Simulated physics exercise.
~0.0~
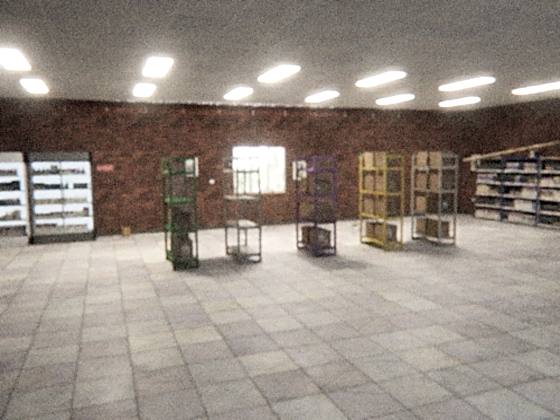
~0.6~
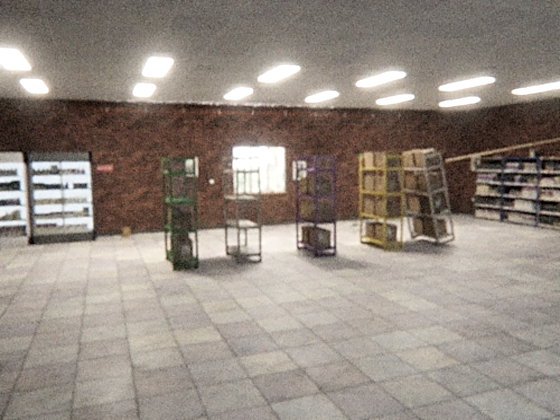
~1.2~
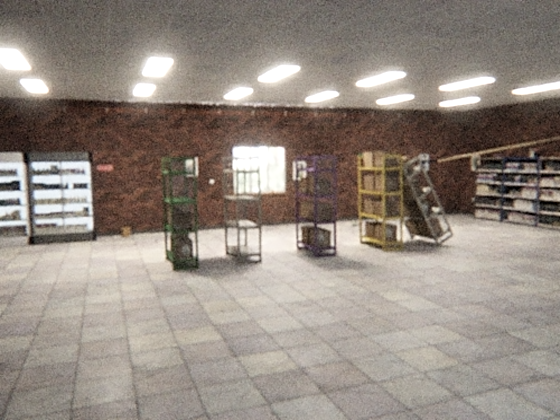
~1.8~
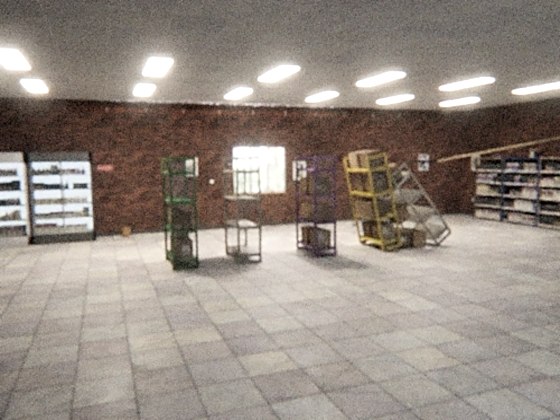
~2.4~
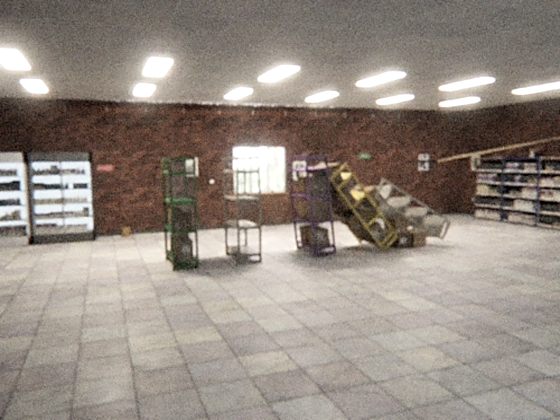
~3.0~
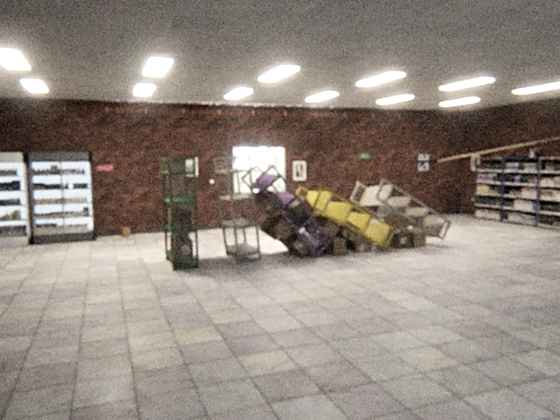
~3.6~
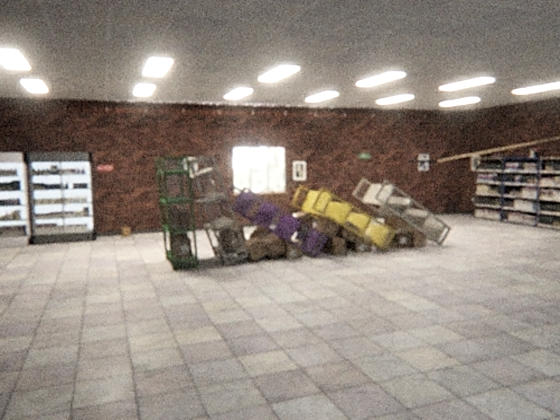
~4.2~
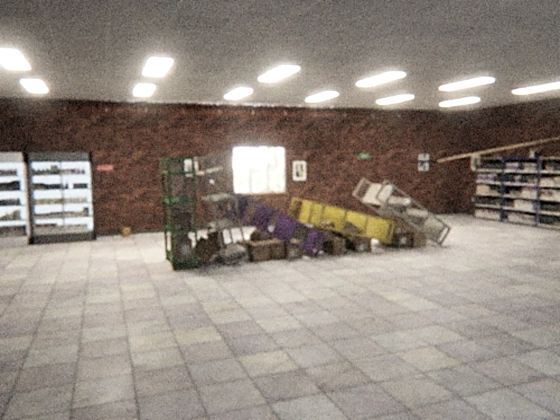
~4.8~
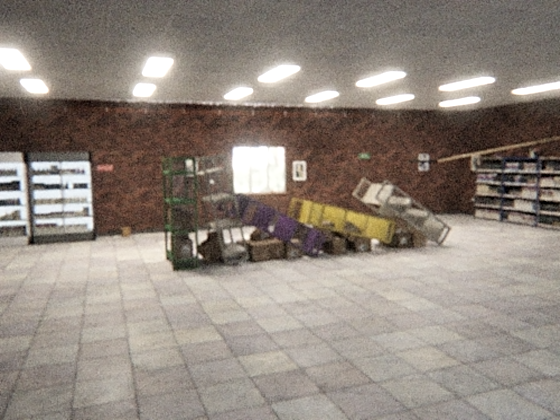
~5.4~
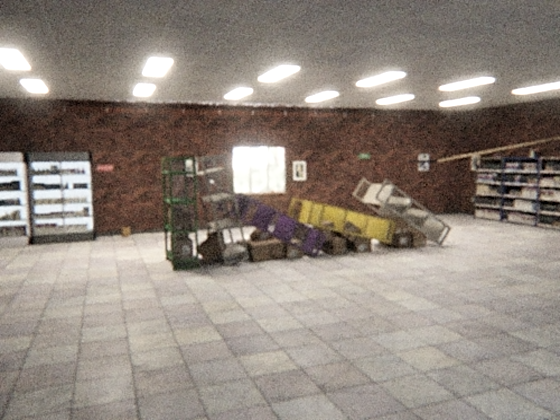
To begin with, five open shelving racks holding cartons stand in a row on a tiled floor before a brick wall, with a pole reaching in from the right. The pole moves left and the rightmost, grey rack tips to the left against the yellow one. The yellow rack leans over in turn and topples onto the purple rack, which falls left as cartons spill. The next grey rack tilts against the green one, then settles back slightly, still leaning a little. At the end the green rack stands upright beside the slumped racks and scattered cartons.
